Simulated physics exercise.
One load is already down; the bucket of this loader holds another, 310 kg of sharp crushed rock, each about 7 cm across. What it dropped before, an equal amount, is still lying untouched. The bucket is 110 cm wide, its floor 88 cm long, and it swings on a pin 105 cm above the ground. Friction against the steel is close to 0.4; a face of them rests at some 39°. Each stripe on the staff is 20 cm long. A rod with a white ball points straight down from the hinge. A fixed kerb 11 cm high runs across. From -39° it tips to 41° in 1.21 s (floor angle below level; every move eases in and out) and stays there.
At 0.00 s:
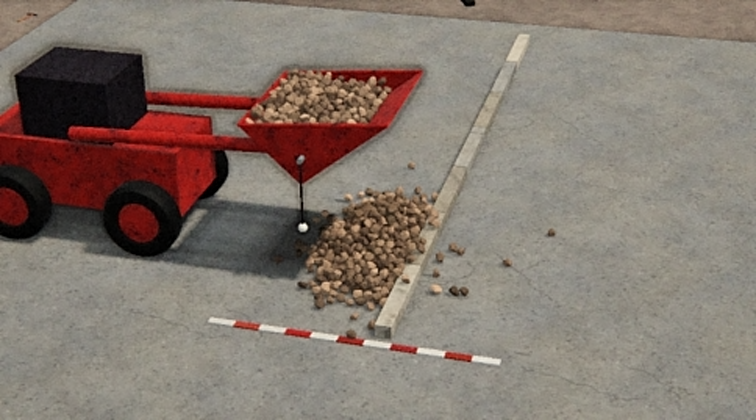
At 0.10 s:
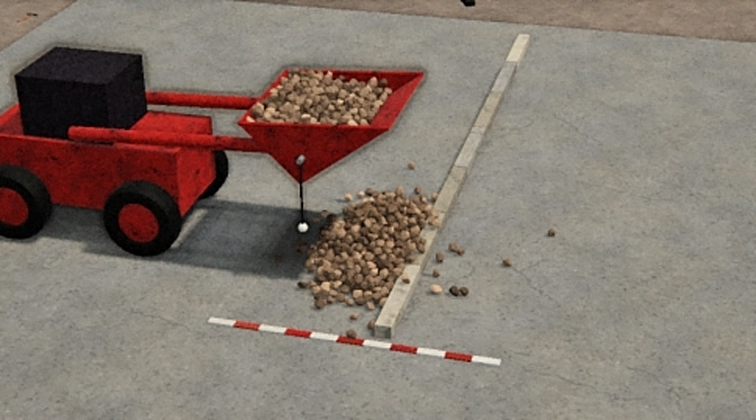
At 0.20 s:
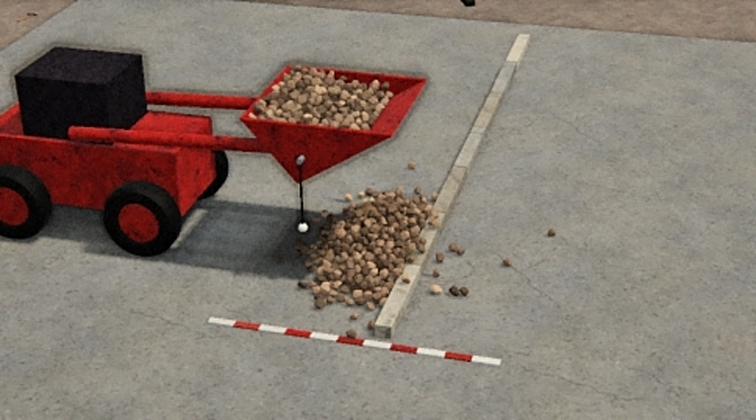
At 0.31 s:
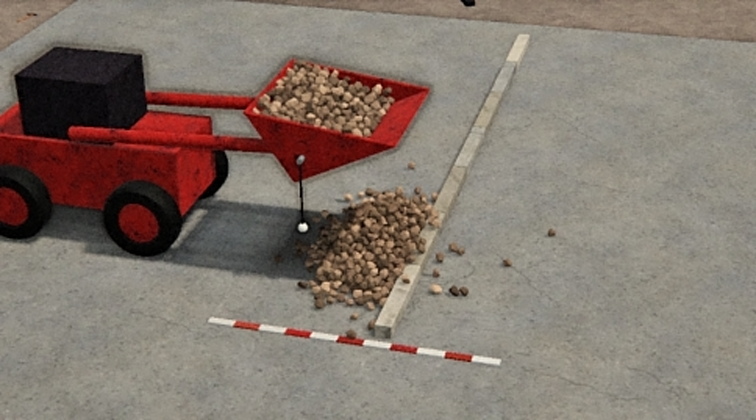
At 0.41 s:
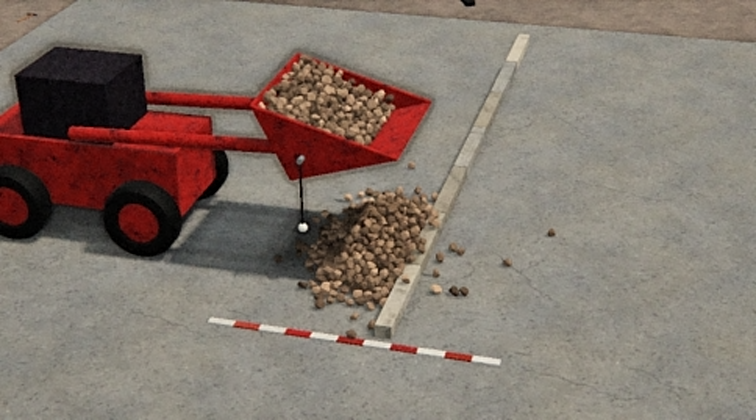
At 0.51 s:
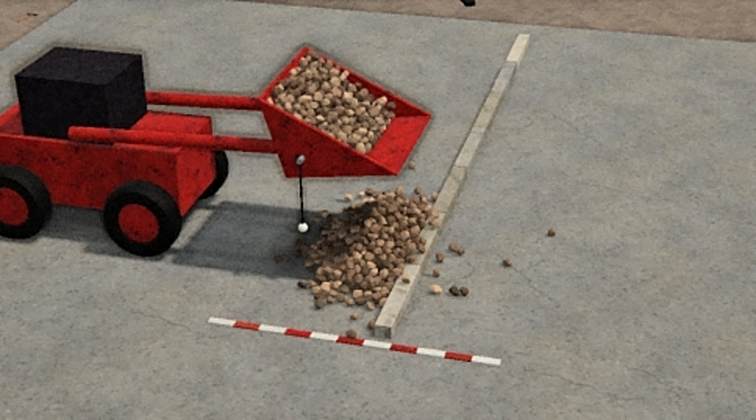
The clip shows a red loader with a raised bucket full of brown stones beside a stone pile resting against a pale kerb; the bucket rotates forward, its front lip lowering, while the loader and pile stay still.
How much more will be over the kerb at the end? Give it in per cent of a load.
Close to 54 parts in a hundred.
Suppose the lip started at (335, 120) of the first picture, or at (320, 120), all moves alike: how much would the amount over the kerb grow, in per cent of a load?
Near 5 per cent from the first place, 0 from the second.
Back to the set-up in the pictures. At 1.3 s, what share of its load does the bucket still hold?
Roughly 65 per cent is still inside.
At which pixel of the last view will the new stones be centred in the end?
Their middle is at about (435, 244).
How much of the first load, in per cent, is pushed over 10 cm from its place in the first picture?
About 0 per cent.
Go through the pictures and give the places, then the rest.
In the first picture, the bucket is at -39°, its lip at (387, 126); the top of the load is at (308, 88). The earlier load is highest near (378, 219), 28 cm above ground level, 98 % on this side of the kerb, 2 % over the kerb.
The second picture shows lip at (388, 129), floor tilted -37°, highest stones at (306, 85); the stones move at 0.1 m/s on average.
The third picture shows lip at (391, 136), floor tilted -33°, highest stones at (299, 83); the stones move at 0.2 m/s on average.
In the fourth picture, the bucket is at -26°, its lip at (395, 146); the top of the load is at (294, 74); the stones move at 0.3 m/s on average.
The fifth picture shows lip at (397, 160), floor tilted -18°, highest stones at (298, 70); the stones move at 0.3 m/s on average.
In the sixth picture, the bucket is at -8°, its lip at (397, 174); the top of the load is at (303, 66); the stones move at 0.4 m/s on average.
After 0.9 s the floor is at 29°; in per cent of one load, 100 in the bucket, 98 on this side of the kerb, 2 over the kerb; the foremost stones are at (471, 267).
After 1.3 s the floor is at 41°; in per cent of one load, 67 in the bucket, 131 on this side of the kerb, 2 over the kerb; the foremost stones are at (471, 267).
After 1.7 s the floor is at 41°; in per cent of one load, 18 in the bucket, 150 on this side of the kerb, 33 over the kerb; the foremost stones are at (508, 254).
After 4.2 s the floor is at 41°; in per cent of one load, 0 in the bucket, 144 on this side of the kerb, 56 over the kerb; the foremost stones are at (567, 268). Net gain over the kerb, 54.
